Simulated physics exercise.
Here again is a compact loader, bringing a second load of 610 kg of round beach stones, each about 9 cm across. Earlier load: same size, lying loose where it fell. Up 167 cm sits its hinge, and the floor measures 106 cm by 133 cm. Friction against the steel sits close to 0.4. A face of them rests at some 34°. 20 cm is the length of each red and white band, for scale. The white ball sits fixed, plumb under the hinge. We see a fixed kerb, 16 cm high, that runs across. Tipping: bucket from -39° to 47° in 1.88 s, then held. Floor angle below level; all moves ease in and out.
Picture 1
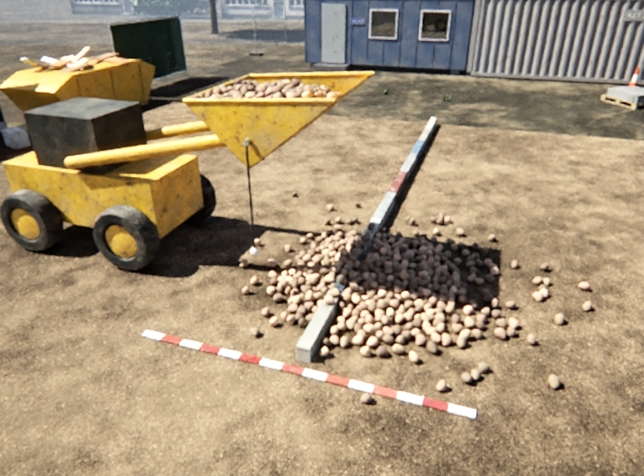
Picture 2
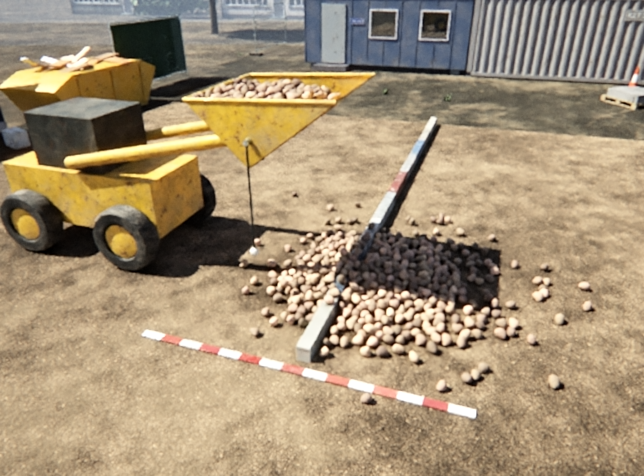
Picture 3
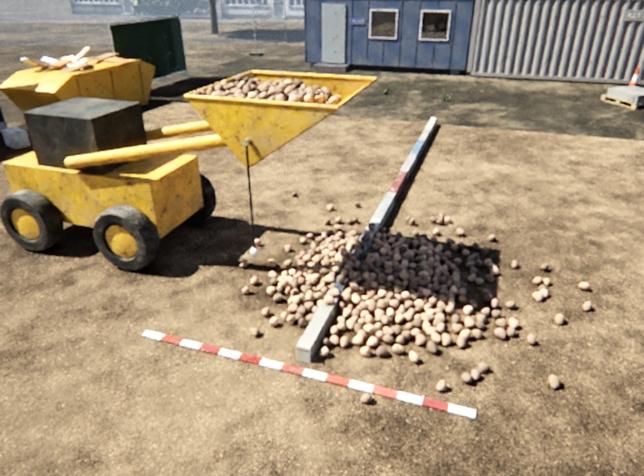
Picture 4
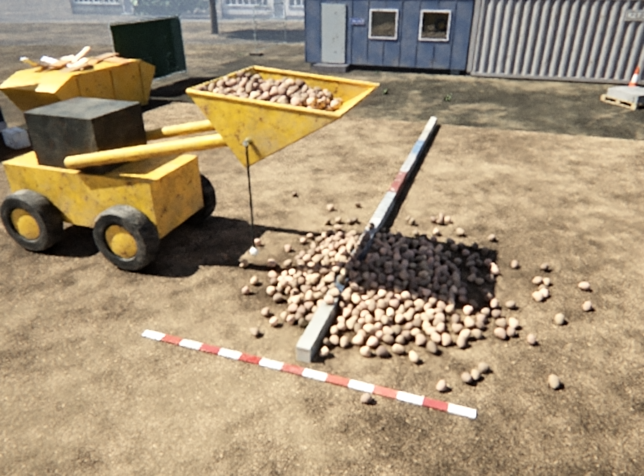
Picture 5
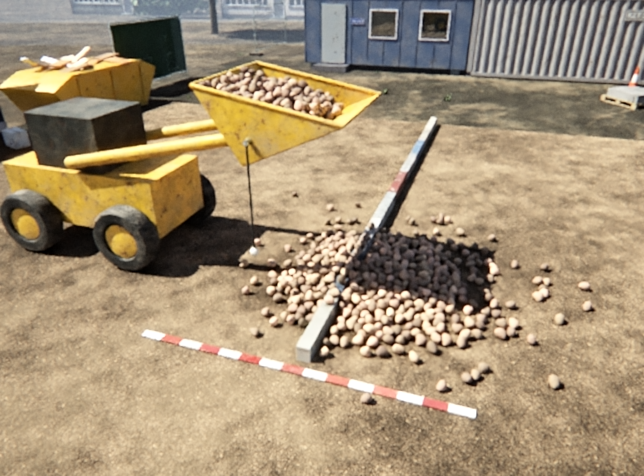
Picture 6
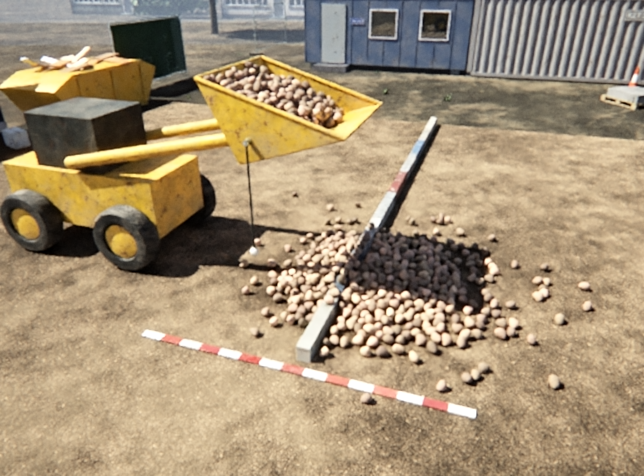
The yellow loader's raised bucket, full of round, potato-like stones, slowly tilted its right end downward, while the loader stayed put and the loose pile around the slanting beam on the ground lay still.
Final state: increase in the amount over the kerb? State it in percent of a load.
About 85 %.
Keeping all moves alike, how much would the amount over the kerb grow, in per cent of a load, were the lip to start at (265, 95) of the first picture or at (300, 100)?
Near 10 in a hundred, then near 40 in a hundred.
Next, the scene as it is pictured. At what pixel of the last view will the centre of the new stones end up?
(391, 270).
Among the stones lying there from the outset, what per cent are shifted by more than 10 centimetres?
Roughly 25 % of them.
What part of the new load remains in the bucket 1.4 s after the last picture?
I'd say about 10 per cent.
Then, 0.8 s after the last picture the floor is at 34°; in per cent of one load, 92 in the bucket, 41 on this side of the kerb, 66 over the kerb; the foremost stones are at (587, 310).
Then, 1.4 s after the last picture the floor is at 47°; in per cent of one load, 12 in the bucket, 62 on this side of the kerb, 125 over the kerb; the foremost stones are at (587, 310).
Then, 1.7 s after the last picture the floor is at 47°; in per cent of one load, 0 in the bucket, 51 on this side of the kerb, 148 over the kerb; the foremost stones are at (587, 310).
Then, 4.6 s after the last picture the floor is at 47°; in per cent of one load, 0 in the bucket, 50 on this side of the kerb, 150 over the kerb; the foremost stones are at (600, 327). Net gain over the kerb, 85.
